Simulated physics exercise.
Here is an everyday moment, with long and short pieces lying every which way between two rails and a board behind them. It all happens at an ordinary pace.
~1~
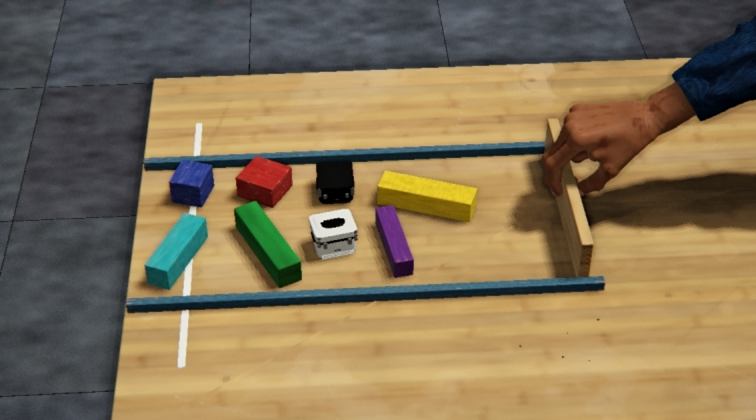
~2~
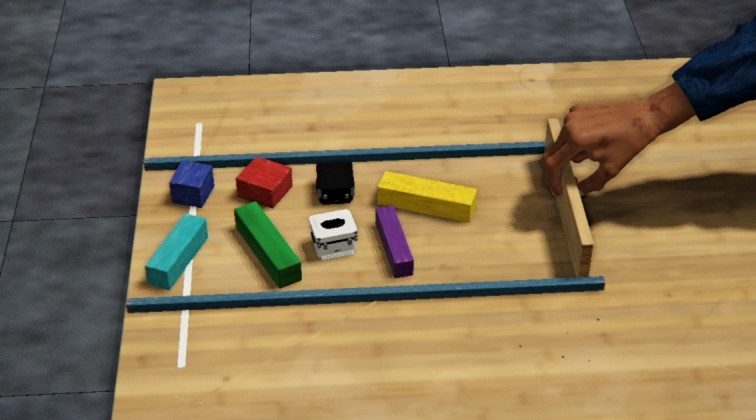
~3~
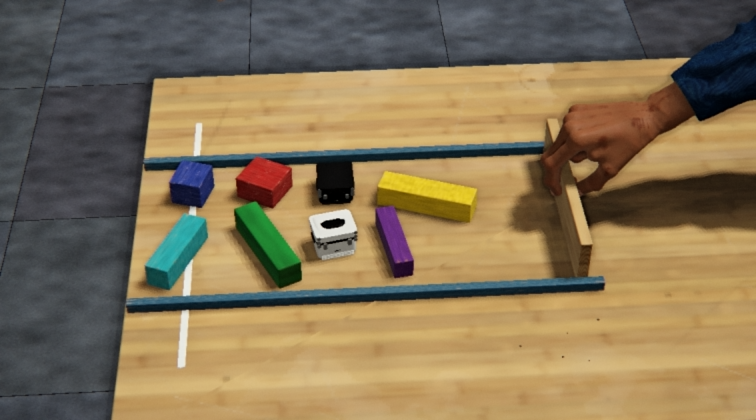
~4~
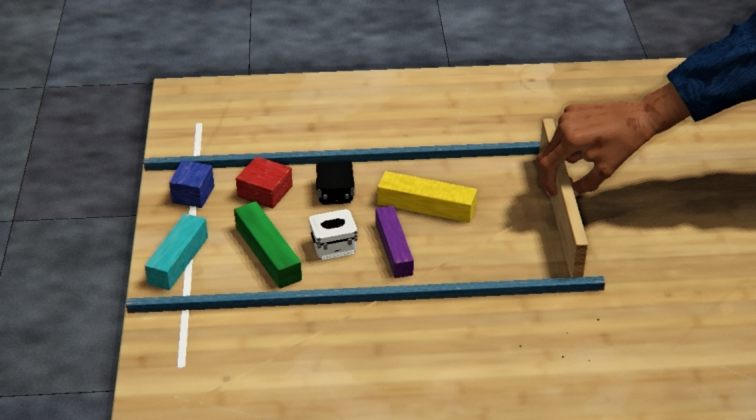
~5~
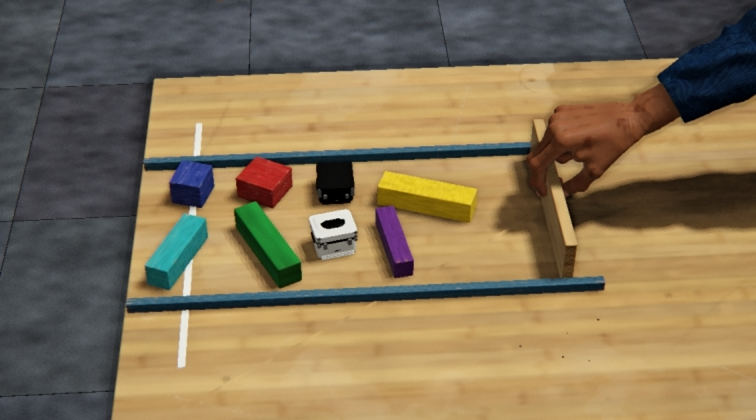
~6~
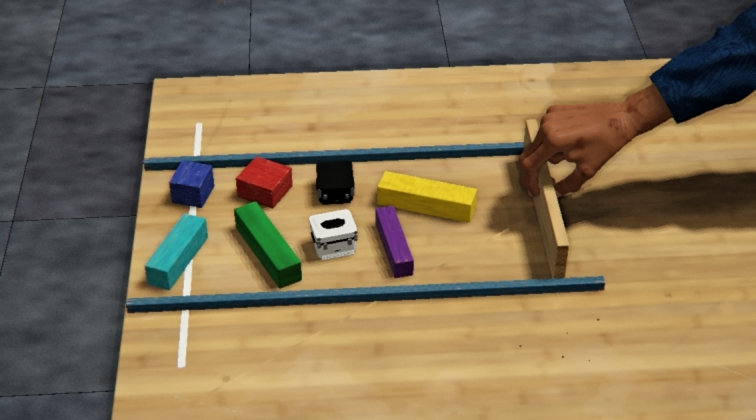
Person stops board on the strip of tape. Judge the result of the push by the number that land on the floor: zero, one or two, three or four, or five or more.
The number that land on the floor is five or more.
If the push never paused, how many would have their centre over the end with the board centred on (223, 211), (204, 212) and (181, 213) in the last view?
In order of the places given, that's 4, 5 and 5.
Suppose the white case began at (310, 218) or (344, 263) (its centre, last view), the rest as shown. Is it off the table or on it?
At the first spot the white case hangs on; at the second it hangs on.
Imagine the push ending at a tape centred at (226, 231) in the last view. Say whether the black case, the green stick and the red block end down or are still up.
What happens: The black case goes down, the green stick does not come off, the red block goes down.
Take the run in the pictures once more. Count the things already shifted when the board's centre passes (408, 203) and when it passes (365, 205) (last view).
Tally: First 4; then 6.
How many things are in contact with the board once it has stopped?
Total: 2.
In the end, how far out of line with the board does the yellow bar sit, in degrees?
Roughly 45° out of line.
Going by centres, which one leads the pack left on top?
The one out in front is the yellow bar.
Early on, none off yet; turquoise bar at rest near (177, 251); blue block at rest near (192, 184); red block travelled a little near (241, 180).
Finally, the number that fall off is five or more; lost, black case, green stick, red block, blue block and turquoise bar.
